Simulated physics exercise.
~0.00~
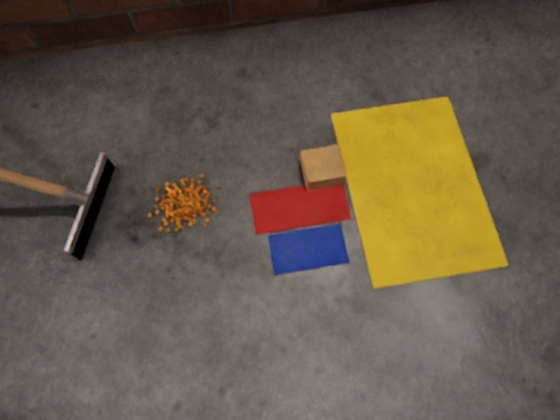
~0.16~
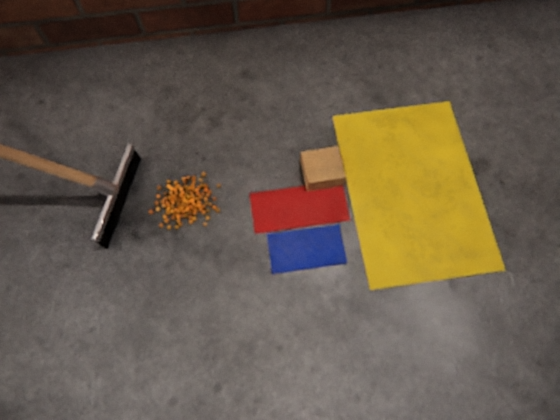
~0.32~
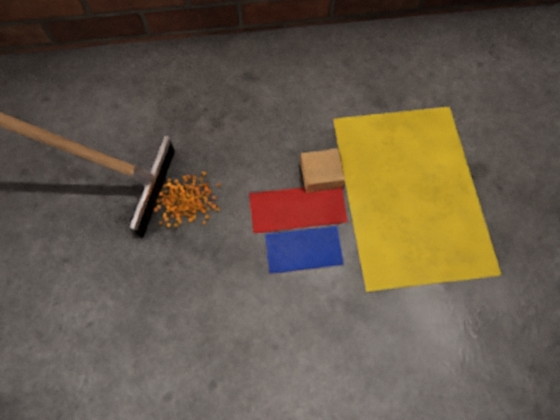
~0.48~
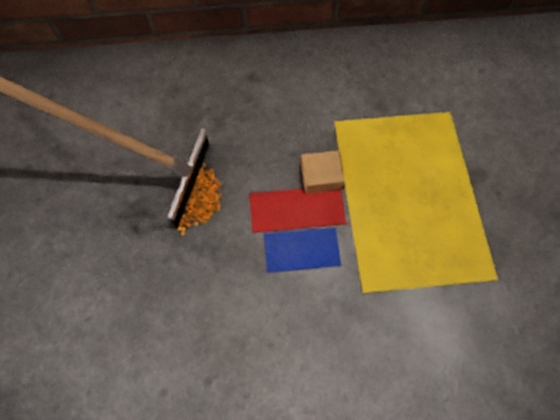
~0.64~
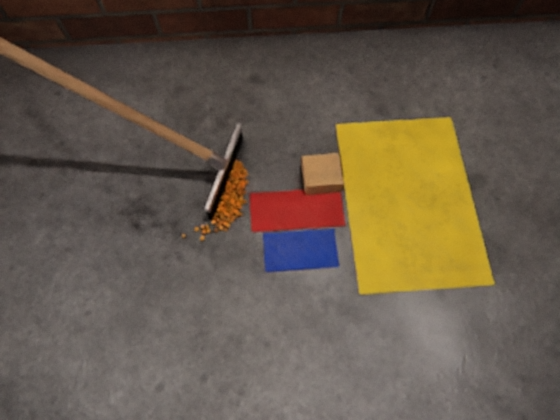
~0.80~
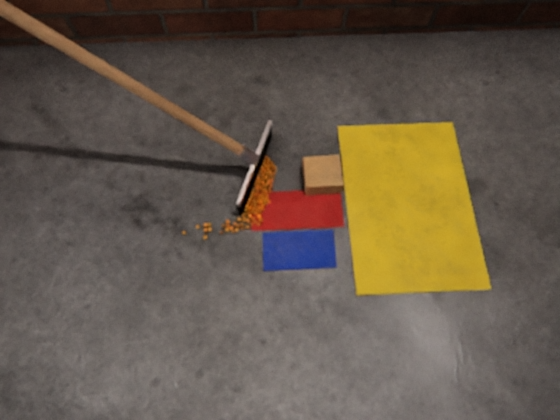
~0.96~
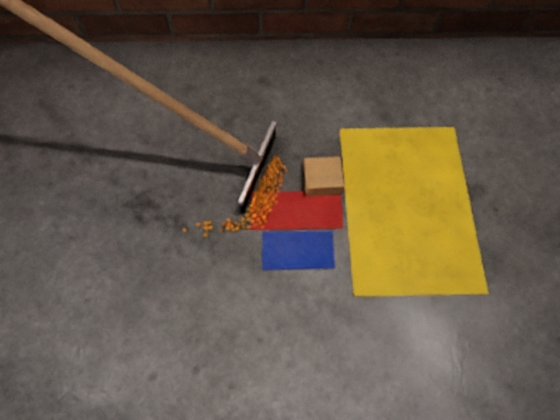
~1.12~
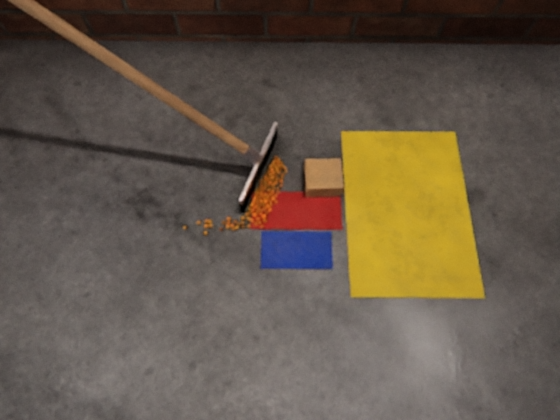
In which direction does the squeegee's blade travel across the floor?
The blade travels to the right, pushing the orange kernels toward the red mat before it stops.
A grey concrete floor beside a brick wall is seen from high above. A squeegee with a long wooden handle stands at the left, facing a loose patch of orange kernels, with a red mat, a blue mat below it, a wooden block and a large yellow mat farther right. The slanted blade slides right, meets the kernels and gathers them into a narrow band, while a few slip past its lower end and trail behind. It pushes the band onto the edge of the red mat, then halts short of the block. Kernels end up partly on red and mostly on bare floor, with blue and yellow clear.
